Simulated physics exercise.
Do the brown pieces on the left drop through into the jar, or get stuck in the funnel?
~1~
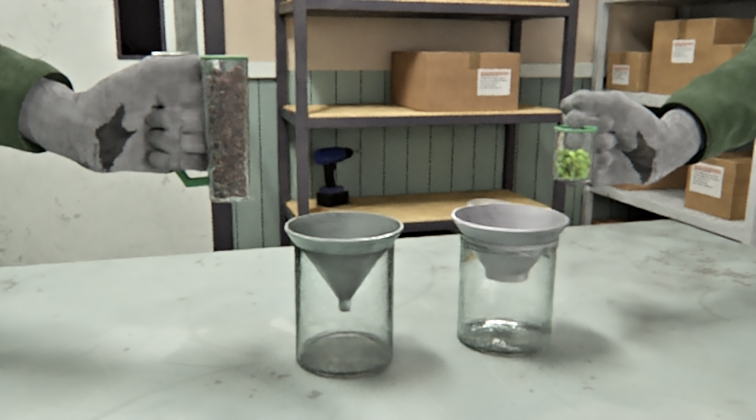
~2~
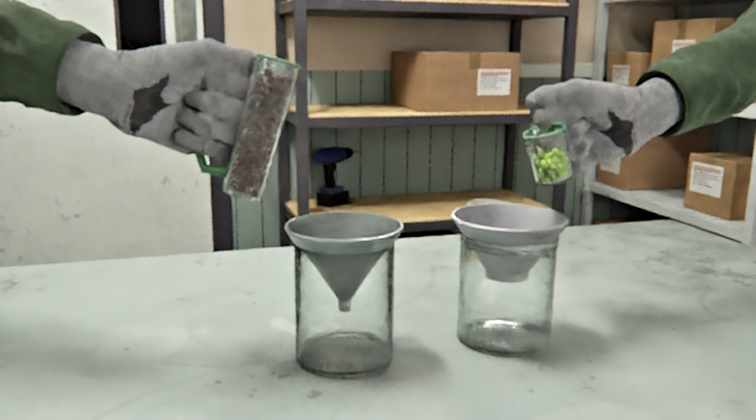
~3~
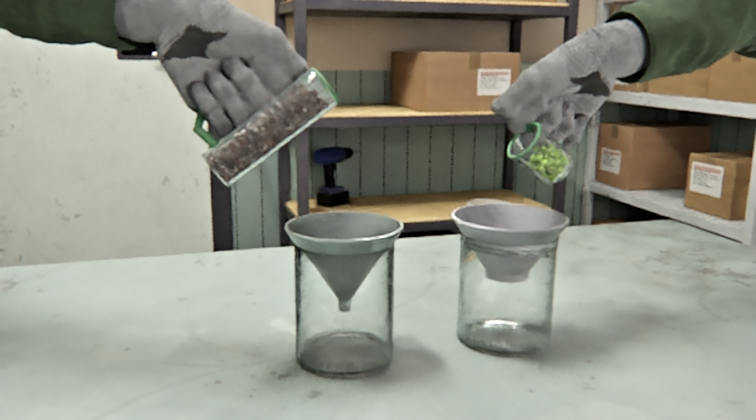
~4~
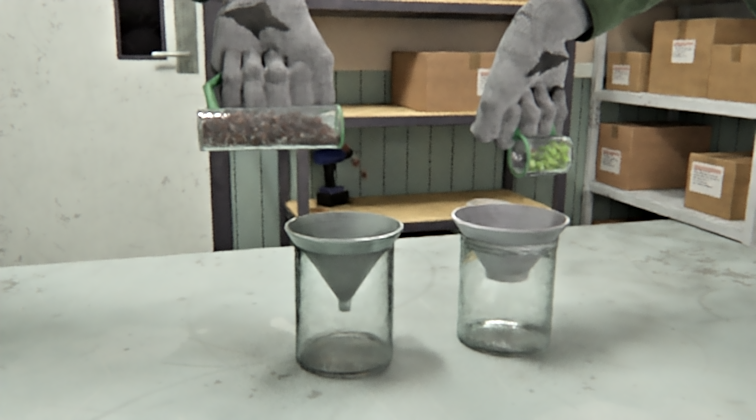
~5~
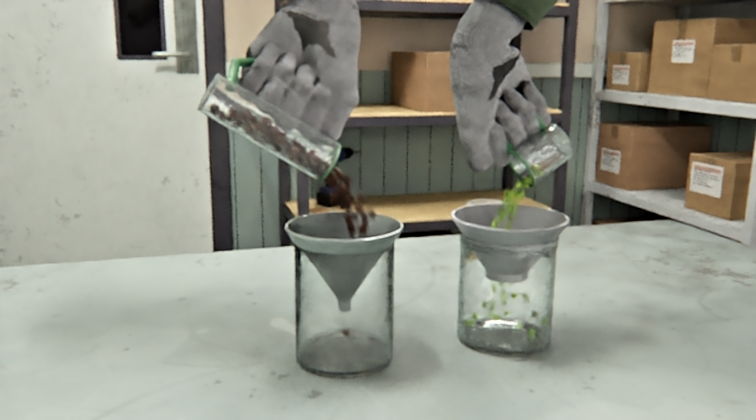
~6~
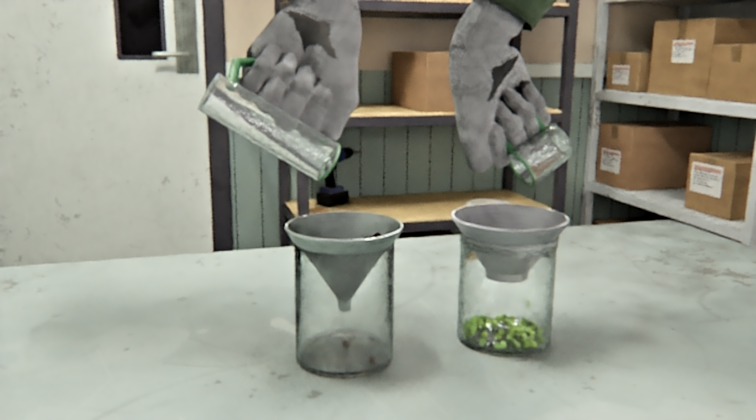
Nearly all the brown pieces get stuck in the left funnel, leaving its jar almost empty. The green pieces on the right all pass through into their jar.
